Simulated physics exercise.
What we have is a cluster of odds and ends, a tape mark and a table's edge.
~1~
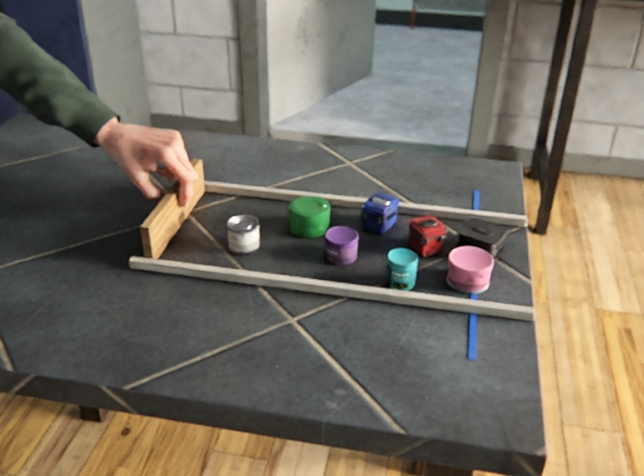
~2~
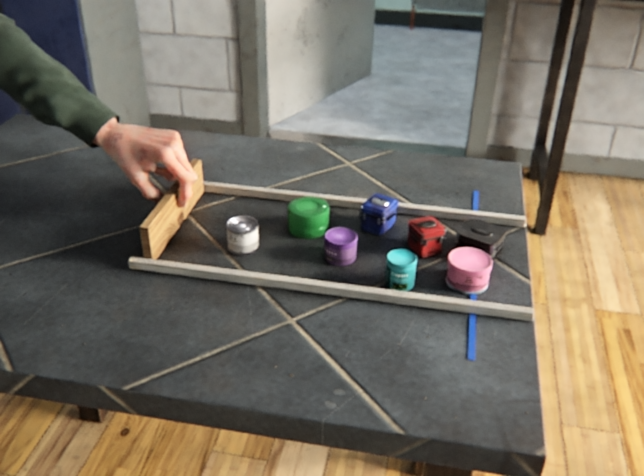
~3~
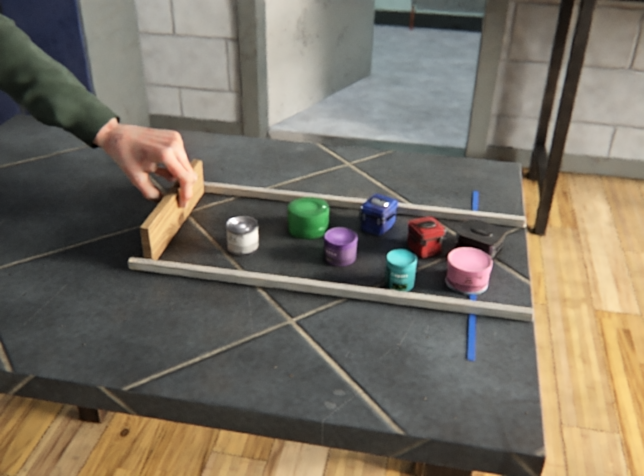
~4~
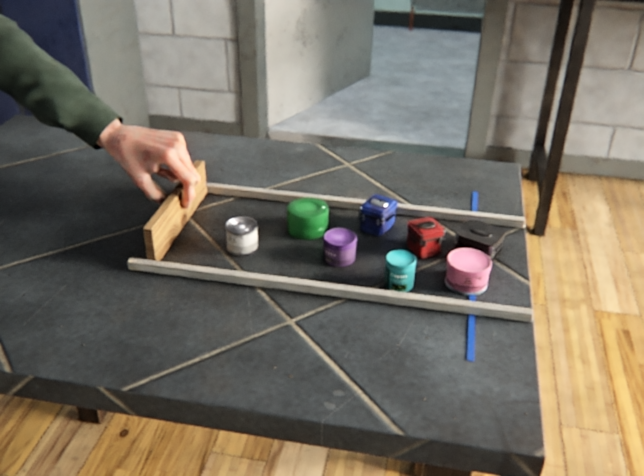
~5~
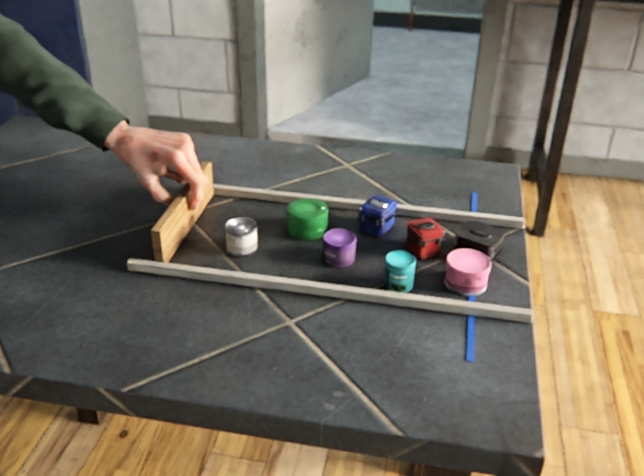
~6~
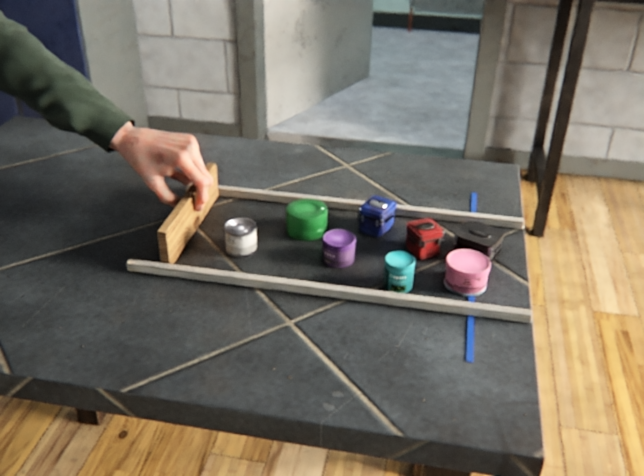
On a dark tabletop, a hand held a wooden board upright behind a group of colourful tins and small cases between two rails, then slid it slightly right while the objects stayed put.
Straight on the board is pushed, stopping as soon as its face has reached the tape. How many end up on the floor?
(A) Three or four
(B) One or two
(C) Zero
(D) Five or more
(B) One or two.
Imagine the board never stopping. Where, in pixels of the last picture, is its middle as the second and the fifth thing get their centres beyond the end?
In pixels, around (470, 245) followed by around (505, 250).
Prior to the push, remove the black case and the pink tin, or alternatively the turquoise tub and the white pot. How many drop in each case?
0, then 1.
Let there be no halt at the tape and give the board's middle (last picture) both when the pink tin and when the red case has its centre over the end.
Points: About (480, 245) and about (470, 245).
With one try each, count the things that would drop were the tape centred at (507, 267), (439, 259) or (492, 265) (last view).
In order, the counts are 4, 1 and 4.
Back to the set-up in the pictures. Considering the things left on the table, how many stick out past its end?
That comes to 2 of them.
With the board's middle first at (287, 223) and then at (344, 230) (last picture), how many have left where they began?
At the first spot 2, then 4.
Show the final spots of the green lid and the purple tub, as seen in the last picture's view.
Going in order: First (495, 240), then (520, 260).
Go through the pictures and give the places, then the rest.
In the first frame, black case (482, 240); pink tin (469, 270); red case (427, 236); board (175, 207); tape (475, 261).
In the second frame, pink tin (469, 271); blue case (379, 214).
In the third frame, red case (426, 237); green lid (308, 218).
In the fourth frame, black case (480, 242); purple tub (340, 248).
In the fifth frame, pink tin (467, 272); board (185, 211).
In the sixth frame, black case (479, 243); pink tin (467, 273); red case (424, 238); board (191, 212); tape (472, 263).
Soon after, none off yet; black case at rest near (479, 243); pink tin at rest near (467, 273); red case at rest near (424, 238).
After that, none off yet; black case displaced about its own width near (515, 246); pink tin displaced a little near (485, 279); red case displaced well along near (480, 241).
In the end, the number that fall off is one or two; gone, red case and black case.
